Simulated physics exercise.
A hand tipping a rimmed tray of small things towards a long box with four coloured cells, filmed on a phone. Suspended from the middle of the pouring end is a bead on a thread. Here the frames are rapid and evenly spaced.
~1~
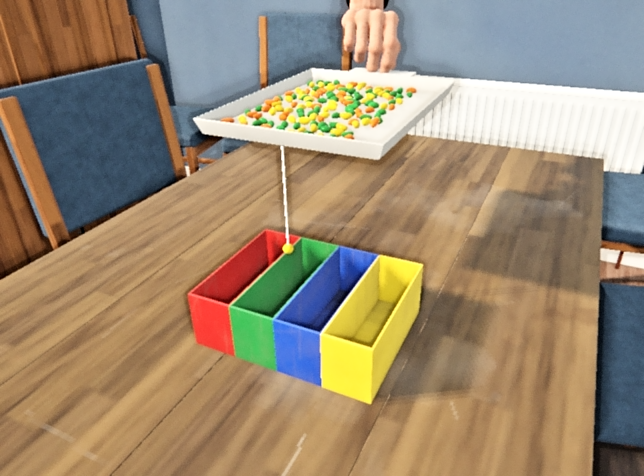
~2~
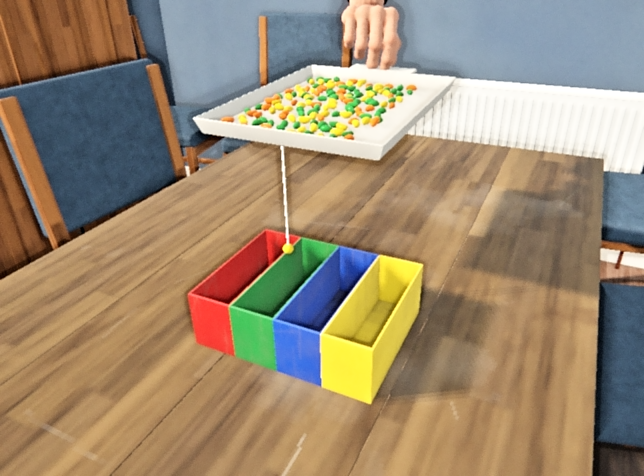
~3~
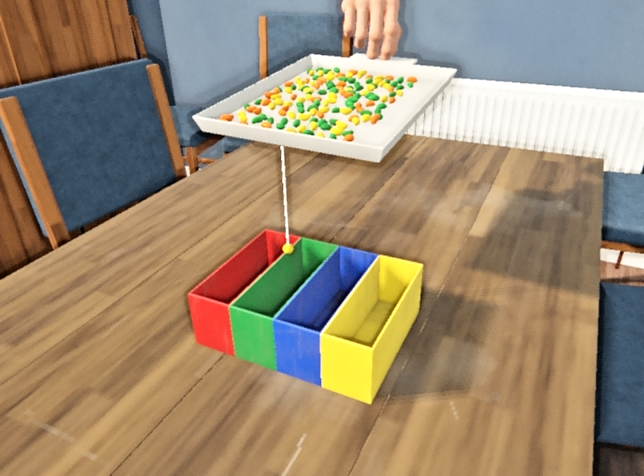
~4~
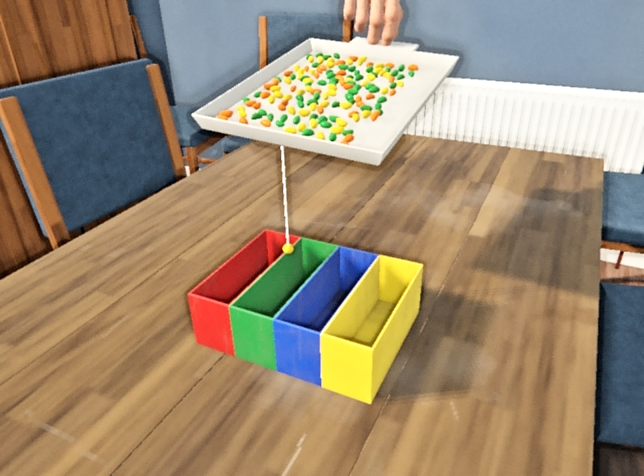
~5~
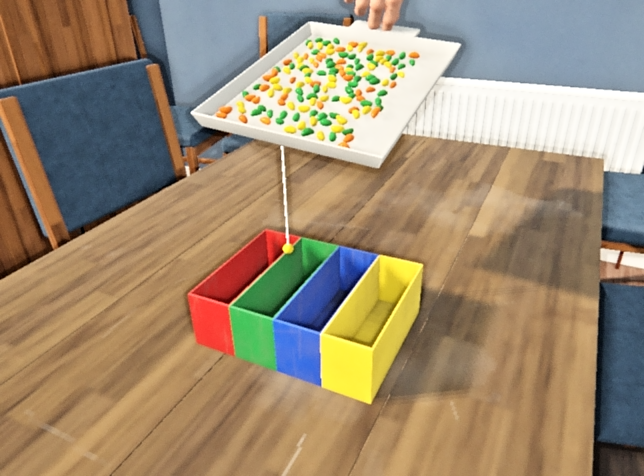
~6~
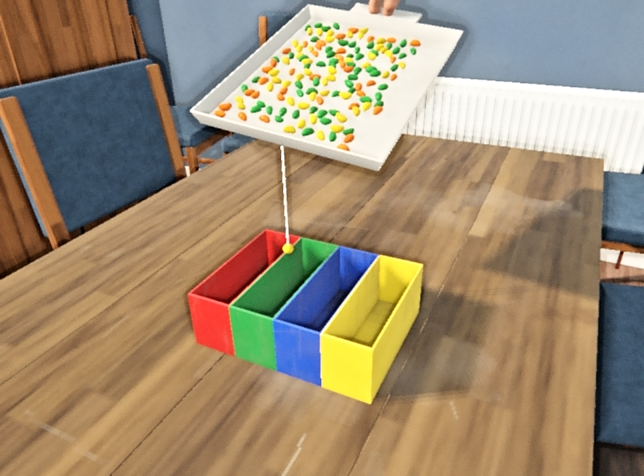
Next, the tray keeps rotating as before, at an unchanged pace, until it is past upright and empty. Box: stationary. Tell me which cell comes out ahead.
I would say the yellow cell comes out ahead.
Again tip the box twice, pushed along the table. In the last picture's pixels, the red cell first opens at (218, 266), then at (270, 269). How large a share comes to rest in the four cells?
Well, you'd get about 80 per cent and then about 100 per cent.
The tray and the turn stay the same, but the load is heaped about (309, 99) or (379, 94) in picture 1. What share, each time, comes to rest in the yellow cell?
Respectively 40 and 50 per cent.
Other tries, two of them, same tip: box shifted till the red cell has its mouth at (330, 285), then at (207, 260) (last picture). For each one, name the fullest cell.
The first position gives the cell in green, and the second gives the cell in yellow.
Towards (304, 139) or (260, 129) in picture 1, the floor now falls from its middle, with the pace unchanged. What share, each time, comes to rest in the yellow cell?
In order: About 20, then 0 percent.
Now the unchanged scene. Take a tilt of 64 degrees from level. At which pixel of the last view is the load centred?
Around (337, 148).
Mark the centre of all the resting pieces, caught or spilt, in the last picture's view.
Near (353, 344), more or less.
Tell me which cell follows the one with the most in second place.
Ranked number two: The blue one.
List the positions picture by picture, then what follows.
Corners of the pouring end (201, 118) and (379, 142), level; middle of the load (332, 104), jelly beans; bead on its thread (288, 249); red cell (212, 320); green cell (253, 334); blue cell (298, 348); yellow cell (346, 364), in the first picture.
Corners of the pouring end (201, 117) and (379, 143), level; middle of the load (332, 102), in the second picture.
Corners of the pouring end (201, 116) and (379, 145), tipped barely, lowest at the right corner; middle of the load (332, 96), in the third picture.
Corners of the pouring end (200, 113) and (379, 149), tipped a little, lowest at the right corner; middle of the load (332, 88), in the fourth picture.
Corners of the pouring end (199, 111) and (379, 153), tipped a little, lowest at the right corner; middle of the load (332, 79), in the fifth picture.
Corners of the pouring end (198, 109) and (379, 156), tipped clearly, lowest at the right corner; middle of the load (331, 71); red cell (212, 320); green cell (253, 334); blue cell (298, 348); yellow cell (346, 364), in the sixth picture.
Just after the last frame, tray tipped steeply; the larger part on the tray; just a few in the blue cell; about a tenth falling or outside the box.
A moment on, tray tipped past a quarter turn; just a few on the tray; roughly half in the yellow cell; roughly a quarter in the blue cell; about a tenth in the green cell; just a few in the red cell; roughly a quarter falling or outside the box.
Further on, tray tipped past a quarter turn; roughly half in the yellow cell; roughly a third in the blue cell; about a tenth in the green cell; just a few in the red cell; about a tenth falling or outside the box.
When it is over, tray tipped past a quarter turn; roughly half in the yellow cell; roughly a third in the blue cell; about a tenth in the green cell; just a few in the red cell; about a tenth outside the box.
